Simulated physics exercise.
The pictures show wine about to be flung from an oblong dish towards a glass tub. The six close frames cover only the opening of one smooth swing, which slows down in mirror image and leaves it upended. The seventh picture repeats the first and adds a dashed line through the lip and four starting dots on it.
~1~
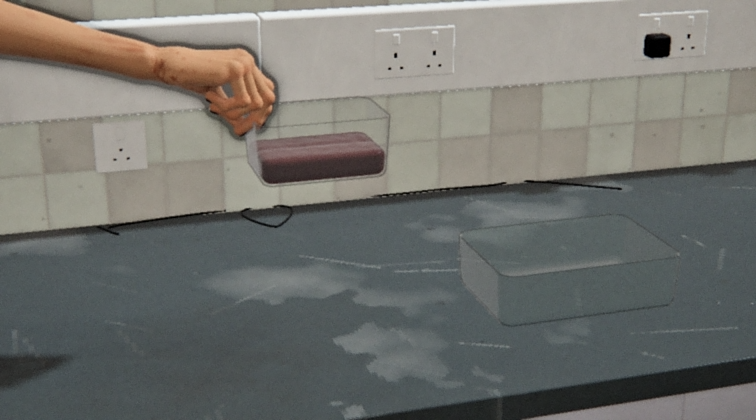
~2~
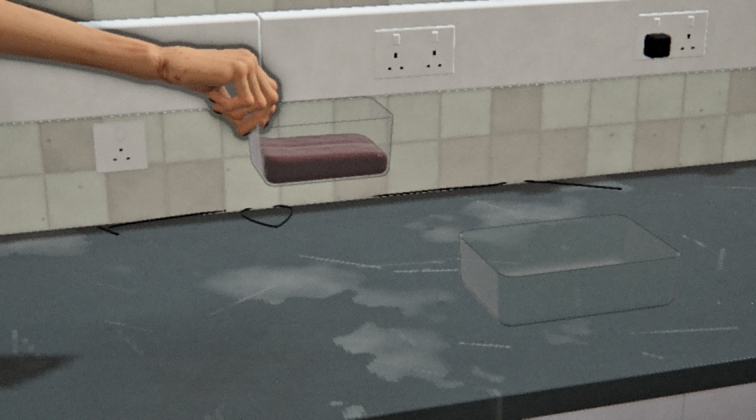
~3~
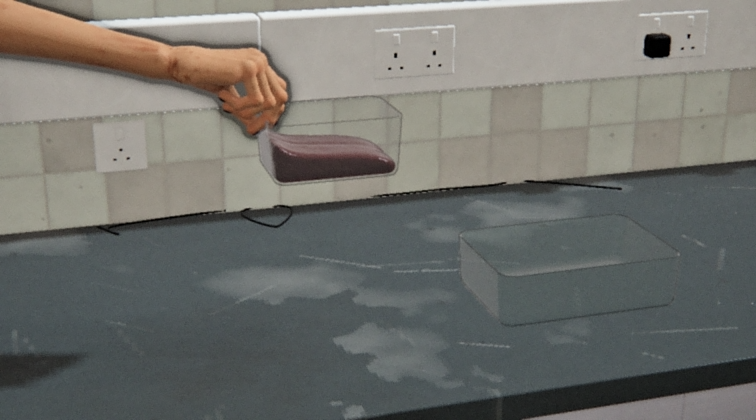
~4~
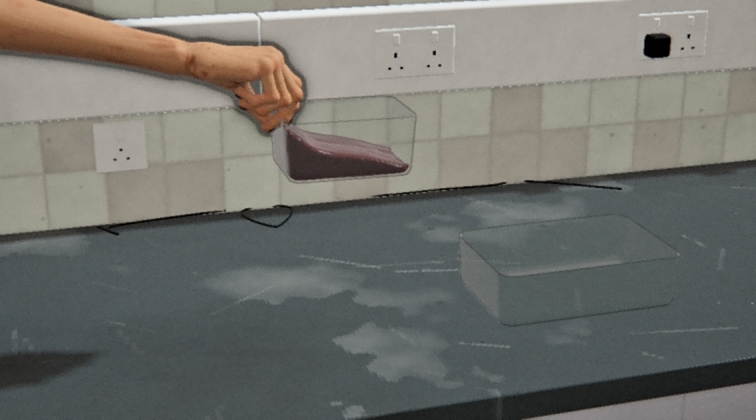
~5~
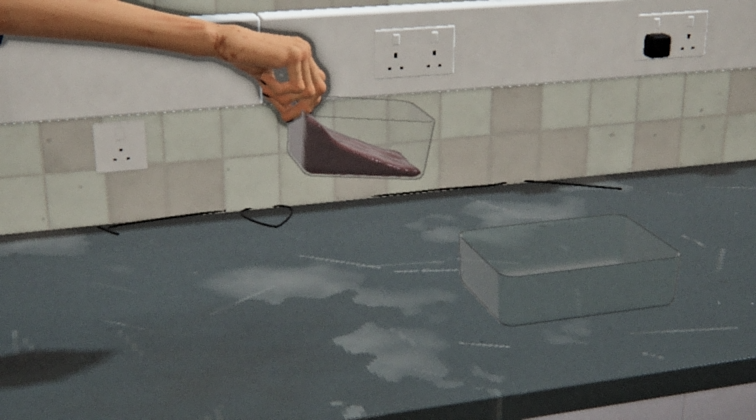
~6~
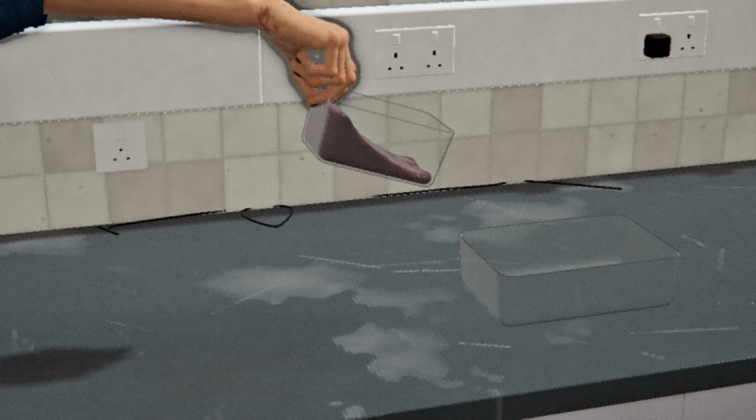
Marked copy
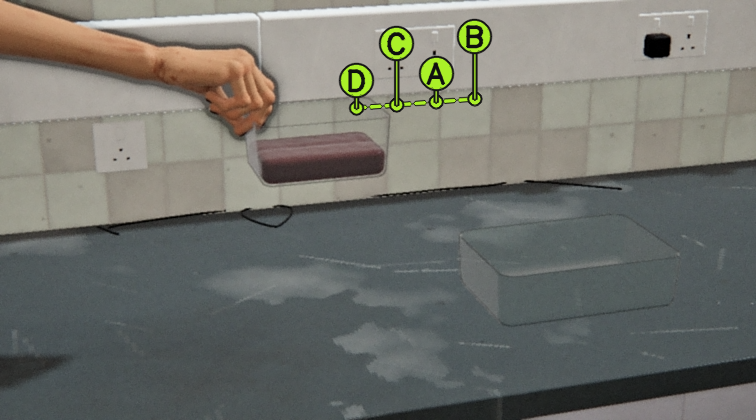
A hand reaches in from the upper left over a dark grey, pale-blotched worktop, seen from slightly above, with a tiled wall and white sockets behind. It grips a clear oblong dish of dark purplish-red liquid, while an empty clear tub sits on the right. The hand carries the dish rightward, the liquid heaps against its left side, and the dish tilts down to the right; the camera stays still.
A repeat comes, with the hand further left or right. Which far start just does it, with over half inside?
D is the one.
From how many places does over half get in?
All of the four.
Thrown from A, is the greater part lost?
No, that is safe.
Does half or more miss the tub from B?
No, not at all.
On the marked copy, A at (436, 101); B at (474, 98); C at (396, 105); D at (356, 108).
Choosing A, about 83 % lands in the tub, 6 % falls short and 11 % goes beside or beyond.
Choosing B, about 76 % lands in the tub, 2 % falls short and 22 % goes beside or beyond.
Choosing C, about 80 % lands in the tub, 10 % falls short and 10 % goes beside or beyond.
Choosing D, about 71 % lands in the tub, 21 % falls short and 8 % goes beside or beyond.
